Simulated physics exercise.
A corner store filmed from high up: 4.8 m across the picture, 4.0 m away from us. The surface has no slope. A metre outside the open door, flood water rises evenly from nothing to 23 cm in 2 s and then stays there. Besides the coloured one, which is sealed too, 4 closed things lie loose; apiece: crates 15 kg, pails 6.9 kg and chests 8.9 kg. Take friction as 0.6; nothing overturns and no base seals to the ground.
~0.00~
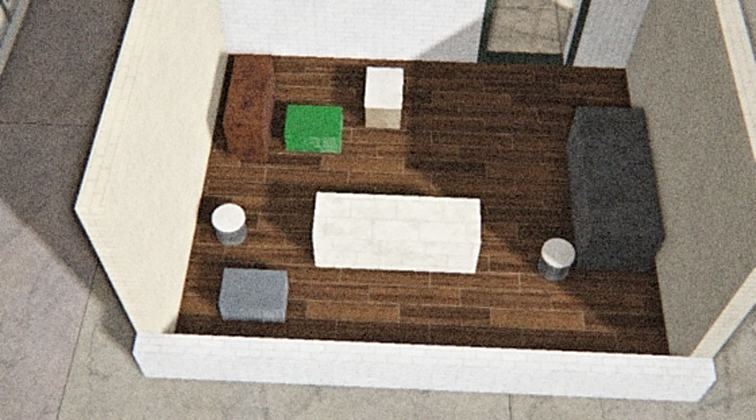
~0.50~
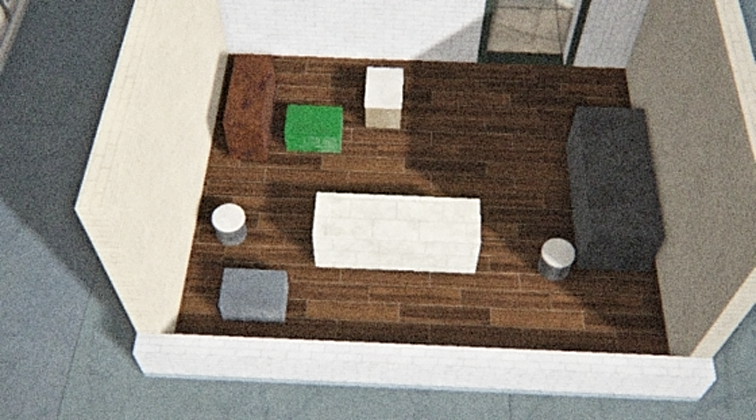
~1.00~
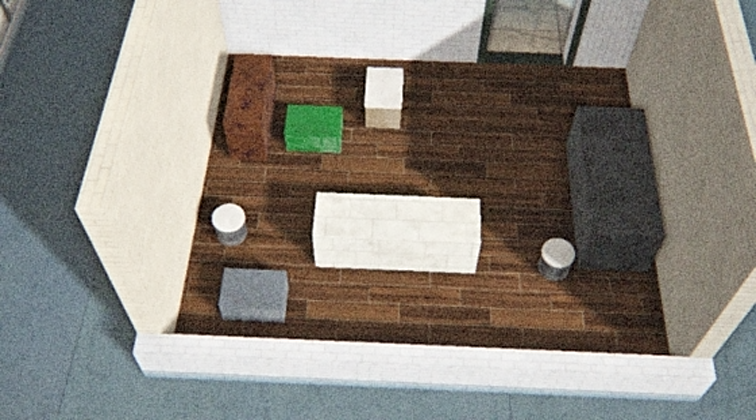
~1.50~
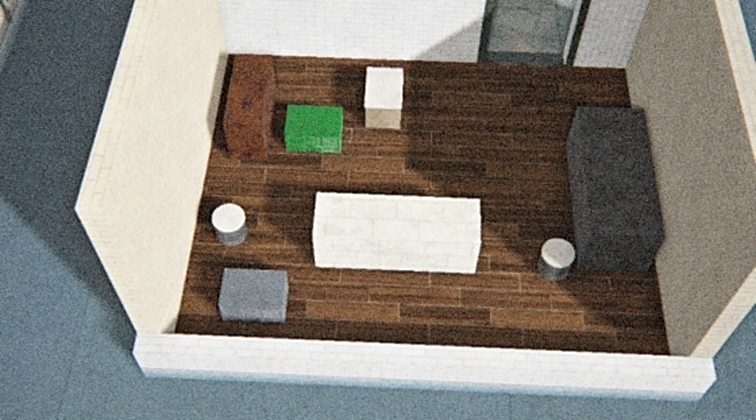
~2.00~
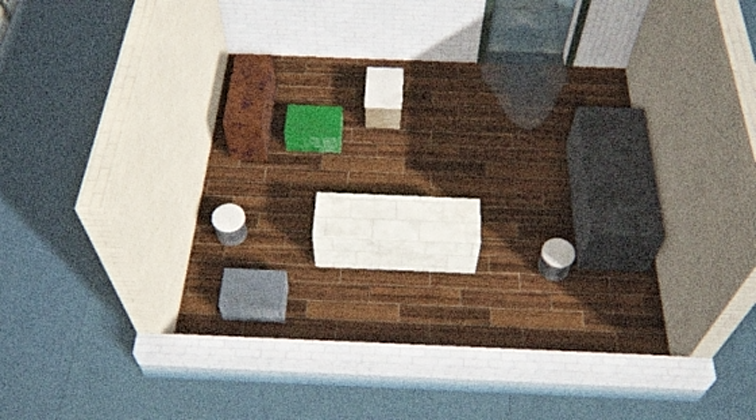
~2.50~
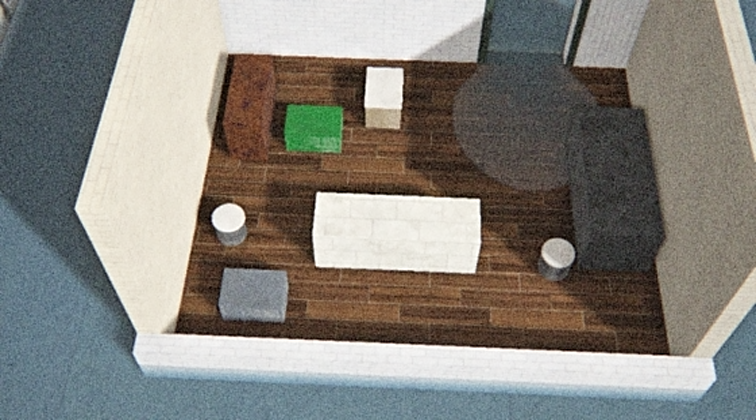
Water covers the ground outside, then spreads through the doorway across part of the wooden floor.
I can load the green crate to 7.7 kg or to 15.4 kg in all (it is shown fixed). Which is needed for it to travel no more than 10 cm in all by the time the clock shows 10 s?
Verdict: Only the higher weight holds it.
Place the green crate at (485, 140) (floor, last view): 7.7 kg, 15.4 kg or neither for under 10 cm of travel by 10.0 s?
Neither holds.
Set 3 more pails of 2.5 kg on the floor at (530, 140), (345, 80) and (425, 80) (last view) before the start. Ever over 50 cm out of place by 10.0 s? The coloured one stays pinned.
In turn: Over, less, less.
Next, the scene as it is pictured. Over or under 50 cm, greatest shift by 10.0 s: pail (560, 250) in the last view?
Answer: Over.
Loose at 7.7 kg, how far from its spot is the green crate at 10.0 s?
Roughly 30 cm.
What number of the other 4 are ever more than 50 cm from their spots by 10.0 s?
1 of them.
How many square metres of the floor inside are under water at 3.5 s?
About 6.5 m2.
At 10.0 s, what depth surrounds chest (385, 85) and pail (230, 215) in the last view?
Roughly 3 and 10 cm.
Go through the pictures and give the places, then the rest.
In the first picture, the green crate at (314, 120), on the bottom; 0.0 m2 under water; 0 of 5 have shifted.
In the second picture, the green crate at (314, 120), on the bottom; water covers 0.0 m2; 0 of 5 have shifted.
In the third picture, the green crate at (314, 120), on the bottom; water covers 0.0 m2; 0 of 5 have shifted.
In the fourth picture, the green crate at (314, 120), on the bottom; 0.0 m2 under water; 0 of 5 have shifted.
In the fifth picture, the green crate at (314, 120), on the bottom; water covers 0.6 m2; 0 of 5 have shifted.
In the sixth picture, the green crate at (314, 120), on the bottom; water covers 2.3 m2; 0 of 5 have shifted.
After 3.5 s the green crate would be 0 cm from its start with 7.7 kg and 0 cm from its start with 15.4 kg; 0 cm of water round it then.
After 4.5 s the green crate would be 0 cm from its start with 7.7 kg and 0 cm from its start with 15.4 kg; 0 cm of water round it then.
After 7.0 s the green crate would be 0 cm from its start with 7.7 kg and 0 cm from its start with 15.4 kg; 2 cm of water round it then.
After 10.0 s the green crate would be 26 cm from its start with 7.7 kg and 0 cm from its start with 15.4 kg; 5 cm of water round it then.
